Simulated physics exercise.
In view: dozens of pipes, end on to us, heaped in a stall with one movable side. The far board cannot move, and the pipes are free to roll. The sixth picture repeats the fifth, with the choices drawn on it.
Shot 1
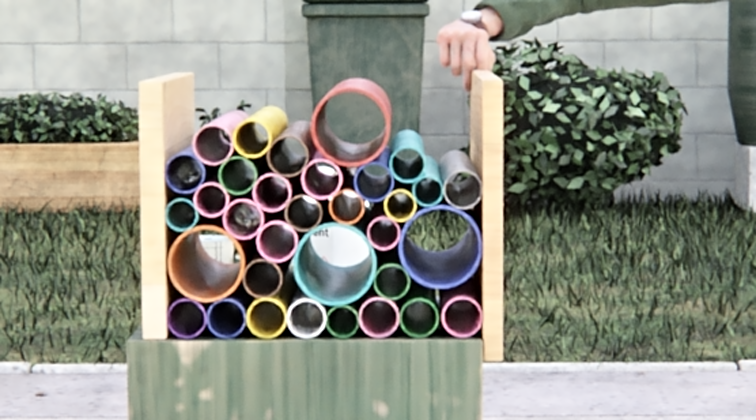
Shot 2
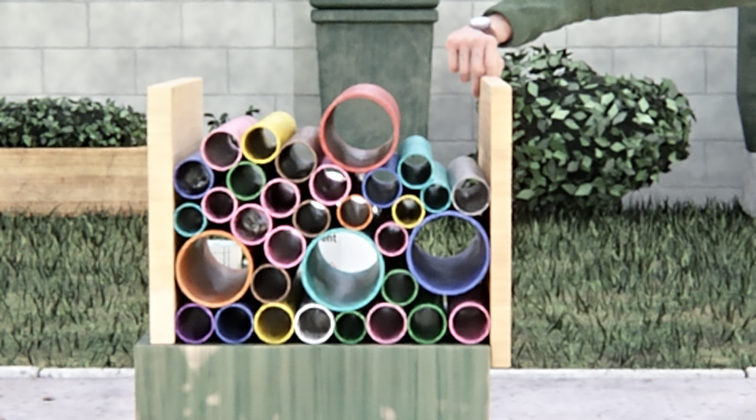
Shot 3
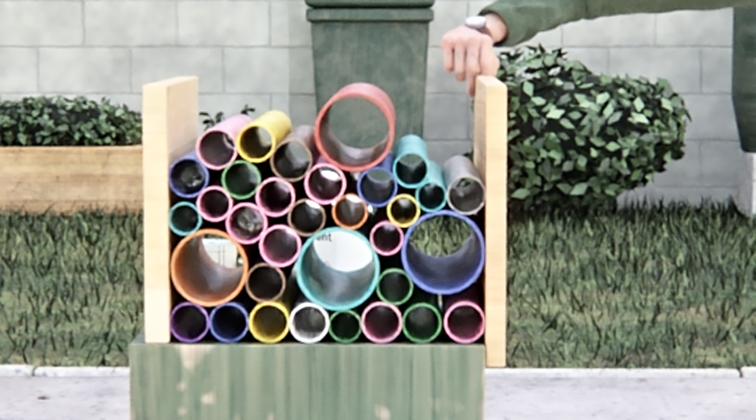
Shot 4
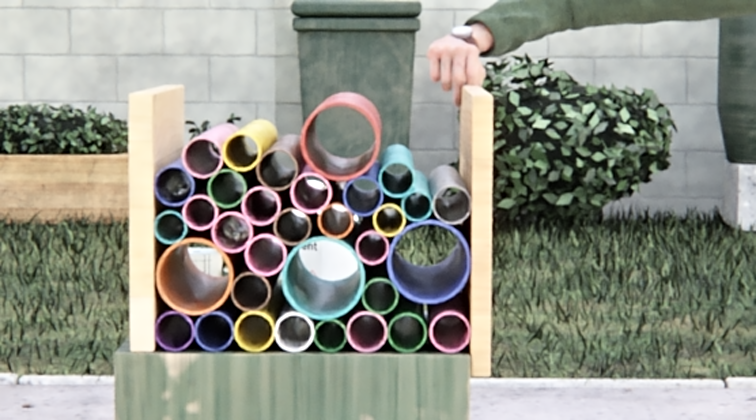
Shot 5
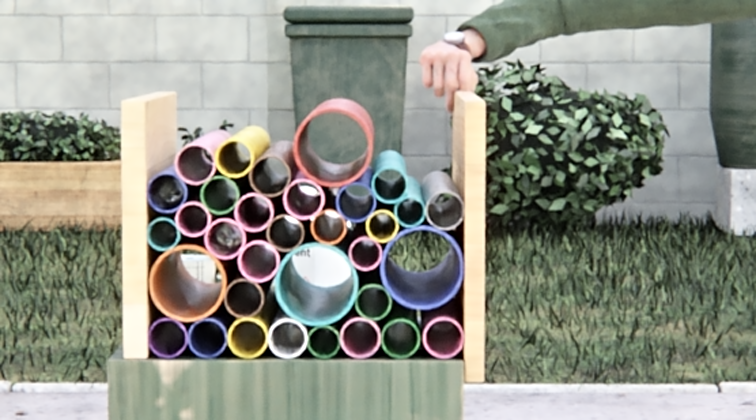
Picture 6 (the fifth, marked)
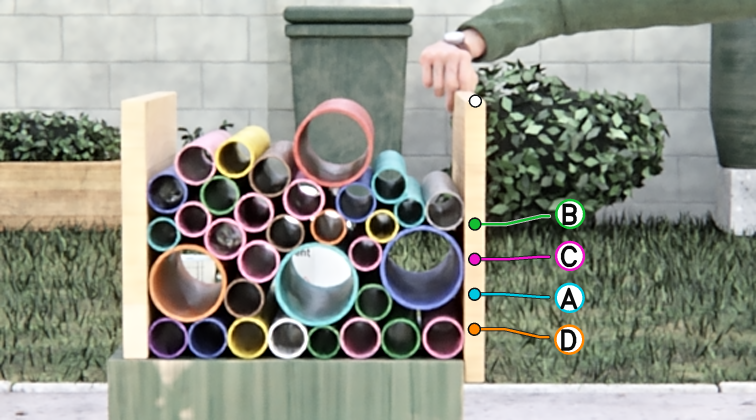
Outdoors, a stall on a green base is seen from the front at close range, with grass, clipped bushes, a pale block wall and a dark green bin behind. Colourful pipes lie heaped end-on between two wooden boards, a red one on top and larger orange, turquoise and blue ones below. A hand stays by the right board while the view shifts slightly back and forth and the heap keeps its arrangement.
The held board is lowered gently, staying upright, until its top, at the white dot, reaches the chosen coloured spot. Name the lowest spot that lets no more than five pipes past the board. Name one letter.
The last mark within the limit is A.
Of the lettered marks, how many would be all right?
Three of them.
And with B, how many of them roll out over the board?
It comes to none.
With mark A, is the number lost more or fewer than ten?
At A, fewer than ten.
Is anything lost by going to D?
Yes, at D.
On the copy, A at (475, 294); B at (475, 224); C at (475, 259); D at (475, 330); the white dot at (476, 101).
On A. First, top of the board (465, 184).
Then, top of the board (464, 279).
Finally, top of the board (464, 293), one out over the board.
By contrast, B none out over the board; C none out over the board; D more than five out over the board.
